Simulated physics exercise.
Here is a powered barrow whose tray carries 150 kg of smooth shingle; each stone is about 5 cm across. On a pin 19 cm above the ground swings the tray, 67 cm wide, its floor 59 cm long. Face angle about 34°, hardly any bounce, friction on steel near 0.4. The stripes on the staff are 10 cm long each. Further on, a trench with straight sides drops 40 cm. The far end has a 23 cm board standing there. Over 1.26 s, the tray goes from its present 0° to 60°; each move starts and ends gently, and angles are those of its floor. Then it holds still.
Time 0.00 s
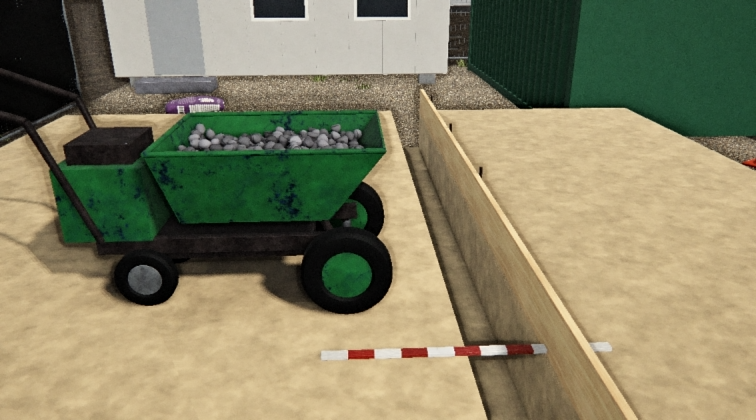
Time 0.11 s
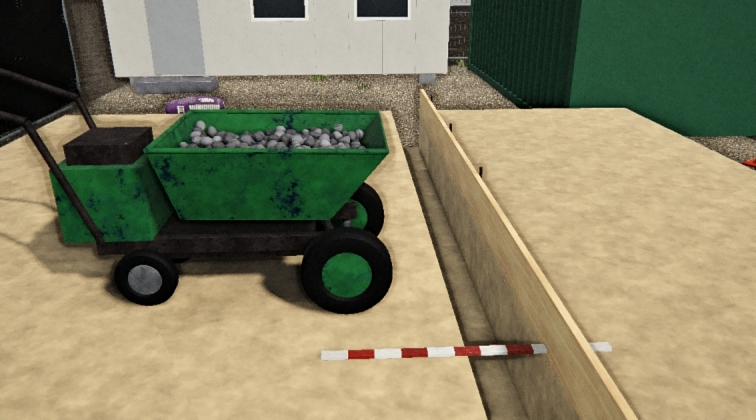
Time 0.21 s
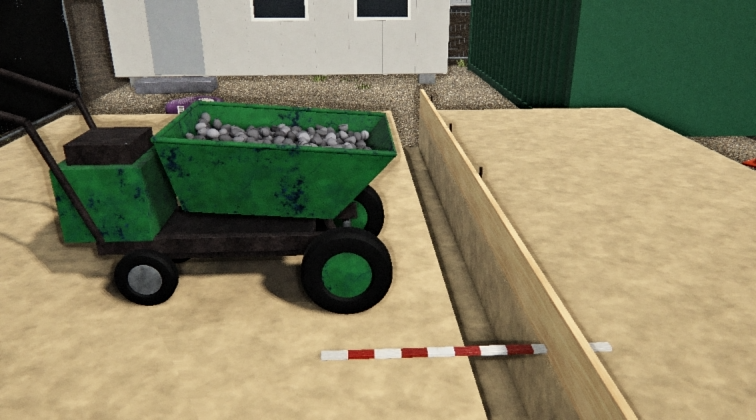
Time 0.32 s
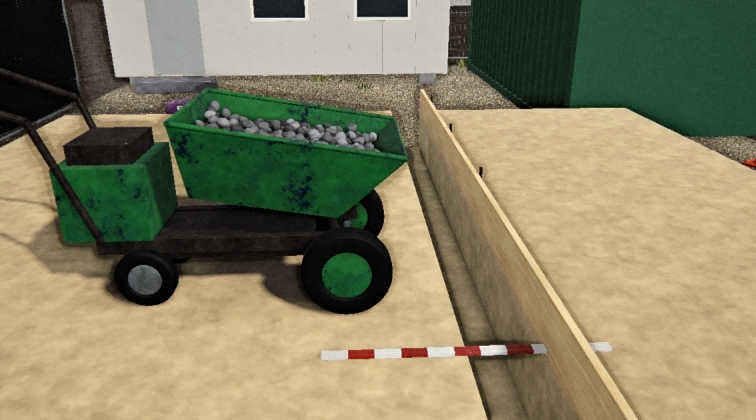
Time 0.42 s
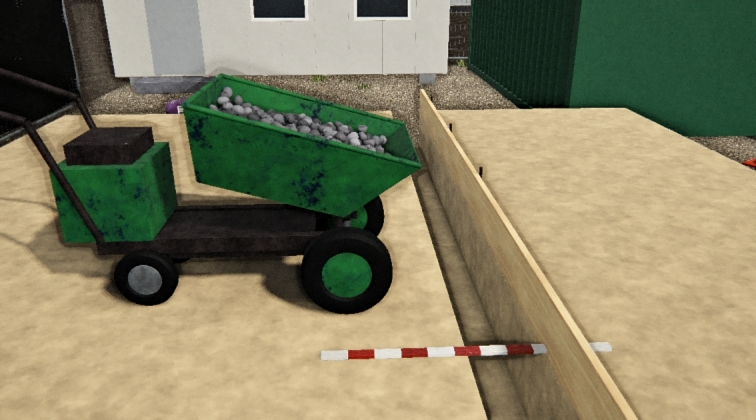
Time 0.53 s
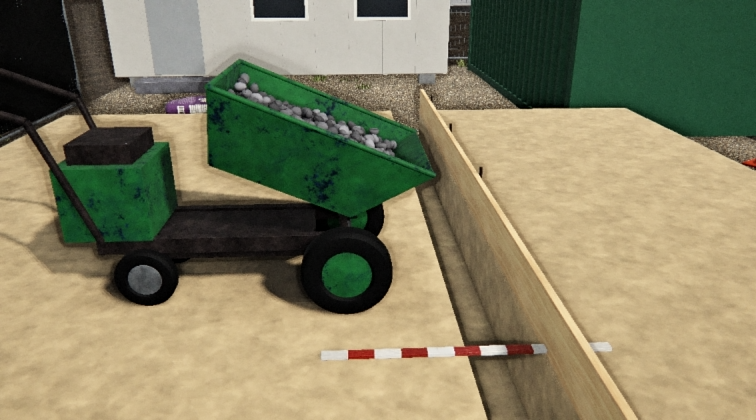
A green tray heaped with rounded grey stones sits level on a small wheeled barrow, beside a narrow trench lined by a wooden board. The tray's left end rises steadily while its right lip moves out toward the board, leaving it slanted down to the right with the stones still inside.
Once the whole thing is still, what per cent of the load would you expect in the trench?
I would expect about 72 per cent.
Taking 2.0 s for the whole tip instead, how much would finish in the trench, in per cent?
With that timing, about 80 per cent.
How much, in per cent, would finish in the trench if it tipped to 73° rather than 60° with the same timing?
It would come to about 85 percent.
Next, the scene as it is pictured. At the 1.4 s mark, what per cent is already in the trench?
Close to 20 per cent has got there by then.
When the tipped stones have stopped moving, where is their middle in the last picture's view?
I'd put it close to (479, 326).
After 0.9 s the floor is at 50°; 100 % in the tray; the foremost stones are at (451, 195).
After 1.4 s the floor is at 60°; 77 % in the tray, 19 % in the trench, 4 % past the trench; the foremost stones are at (548, 264).
After 1.7 s the floor is at 60°; 45 % in the tray, 40 % in the trench, 15 % past the trench; the foremost stones are at (646, 284).
After 3.7 s the floor is at 60°; 13 % in the tray, 72 % in the trench, 15 % past the trench; the foremost stones are at (728, 276).
